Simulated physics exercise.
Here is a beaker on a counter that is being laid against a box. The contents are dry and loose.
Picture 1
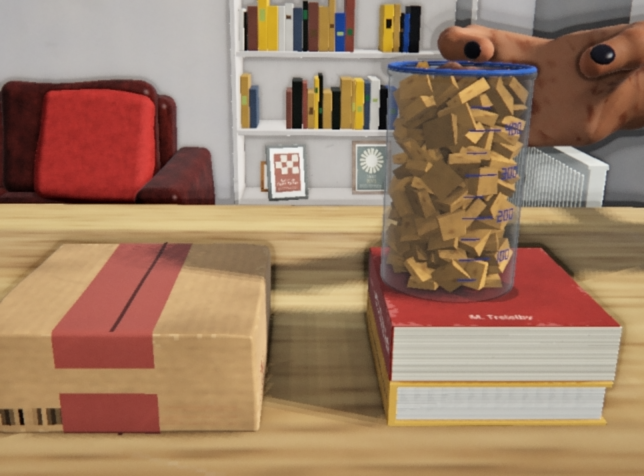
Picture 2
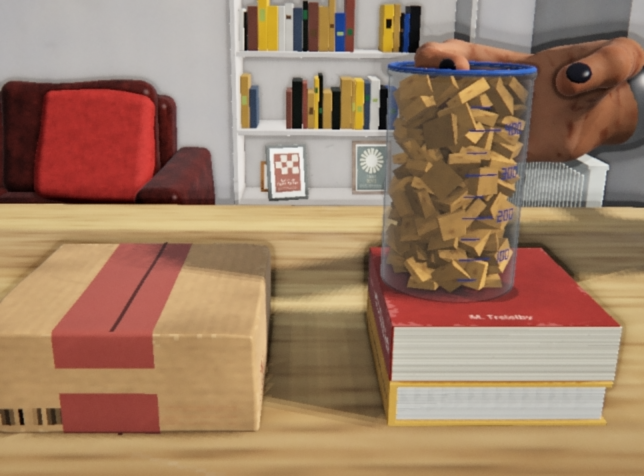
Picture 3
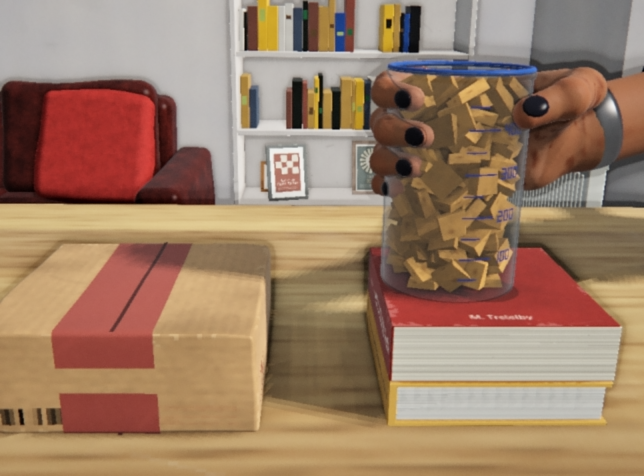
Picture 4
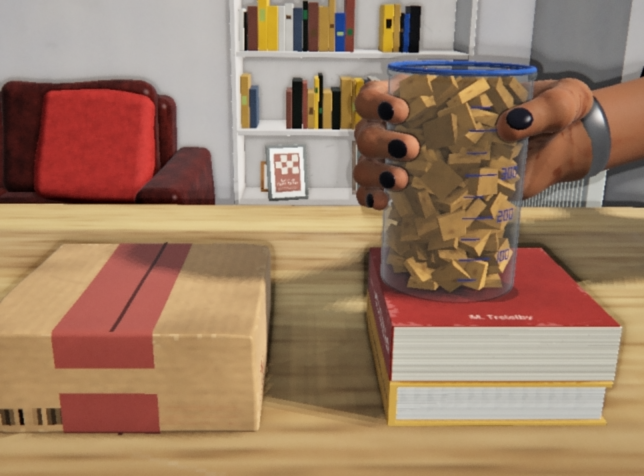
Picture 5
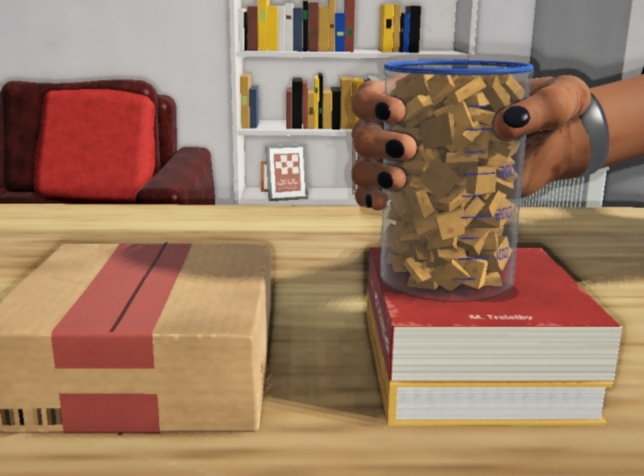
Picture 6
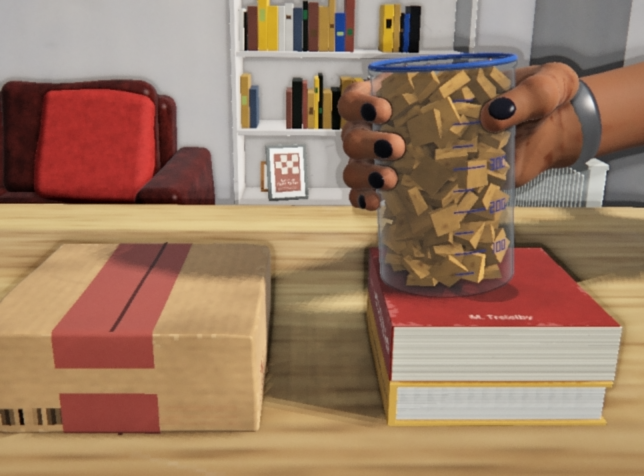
A hand reaching in from the right, gripping a clear container of brown squares on stacked books and tilting it slightly left.
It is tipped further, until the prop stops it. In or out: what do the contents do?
What is in the beaker partly pours out.
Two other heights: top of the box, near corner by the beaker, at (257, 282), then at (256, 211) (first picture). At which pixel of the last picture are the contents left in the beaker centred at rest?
First near (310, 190), then near (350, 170).
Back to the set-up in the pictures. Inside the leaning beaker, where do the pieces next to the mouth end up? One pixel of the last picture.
Roughly at (161, 255).
Then, 0.75 s on from there, the beaker leans 46°; everything is still inside.
Then, 1.41 s on from there, the beaker leans 82°; everything is still inside.
Then, 1.97 s on from there, the beaker rests on the box at 90°; a small part of the cereal squares out of it.
In the end, the beaker rests on the box at 90°; a small part of the cereal squares out of it.
